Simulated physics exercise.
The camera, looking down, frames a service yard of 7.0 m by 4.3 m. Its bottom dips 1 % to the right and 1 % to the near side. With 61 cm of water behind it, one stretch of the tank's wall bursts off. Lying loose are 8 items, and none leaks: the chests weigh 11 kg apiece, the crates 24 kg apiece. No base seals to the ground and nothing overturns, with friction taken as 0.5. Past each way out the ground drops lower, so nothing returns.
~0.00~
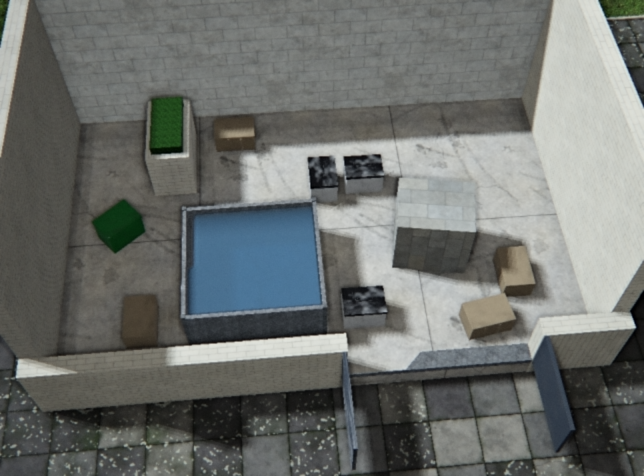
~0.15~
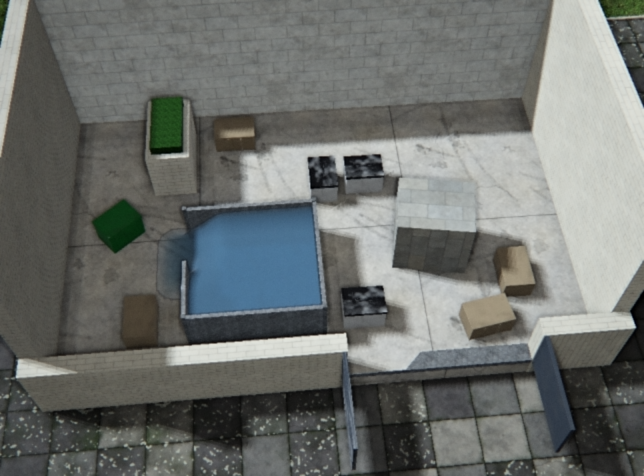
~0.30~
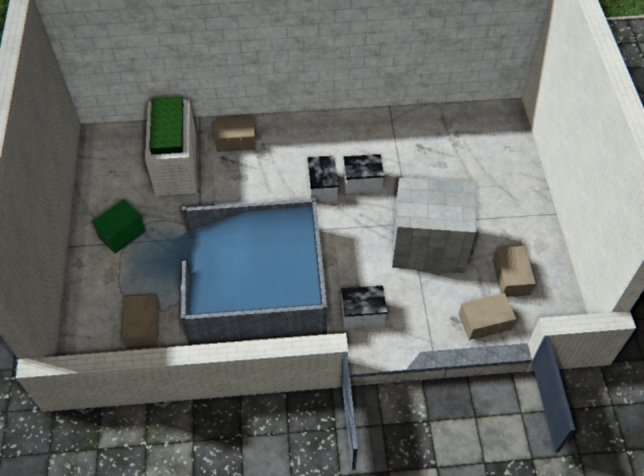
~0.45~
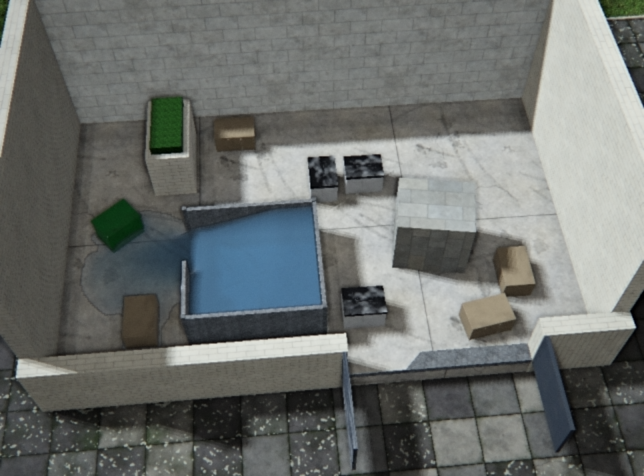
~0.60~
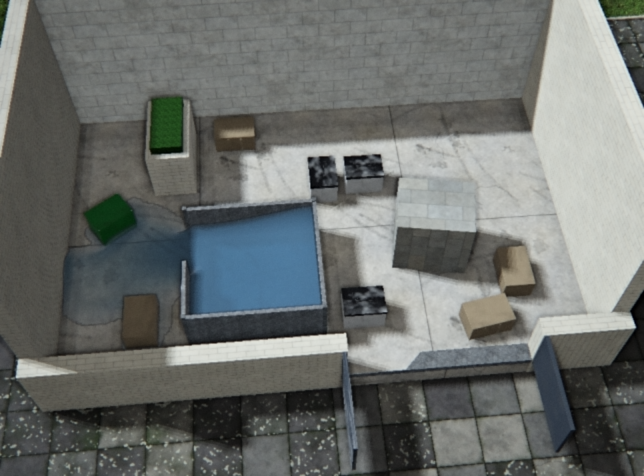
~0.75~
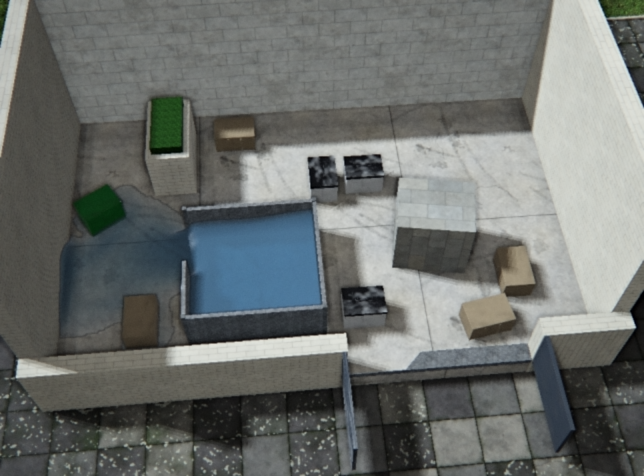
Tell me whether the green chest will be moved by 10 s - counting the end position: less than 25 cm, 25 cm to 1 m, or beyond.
As for the green chest, it winds up far off.
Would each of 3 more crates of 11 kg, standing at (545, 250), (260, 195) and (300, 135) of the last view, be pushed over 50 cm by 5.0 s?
So that's within the threshold, within the threshold and beyond the threshold, in that sequence.
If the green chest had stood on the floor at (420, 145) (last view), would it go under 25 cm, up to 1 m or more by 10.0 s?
Put there, it goes a little way.
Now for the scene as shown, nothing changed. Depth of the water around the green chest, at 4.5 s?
I'd put it at about 15 cm.
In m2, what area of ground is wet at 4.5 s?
Somewhere around 19 m2, roughly.
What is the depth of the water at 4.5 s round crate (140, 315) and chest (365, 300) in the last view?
About 10 and 2 cm.
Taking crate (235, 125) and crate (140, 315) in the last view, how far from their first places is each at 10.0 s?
Taken in order, the shifts are 0 cm and 50 cm.
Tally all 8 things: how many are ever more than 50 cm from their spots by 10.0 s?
The number is 2.
After 2.0 s the green chest is near (94, 113), 1.9 m from its start, afloat; 0 of 8 are out; 1 afloat.
After 4.5 s the green chest is near (140, 113), 1.8 m from its start, afloat; 0 of 8 are out; 1 afloat.
After 7.0 s the green chest is near (140, 115), 1.8 m from its start, afloat; 0 of 8 are out; 2 afloat.
After 10.0 s the green chest is near (141, 117), 1.8 m from its start, aground; 0 of 8 are out; 0 afloat.
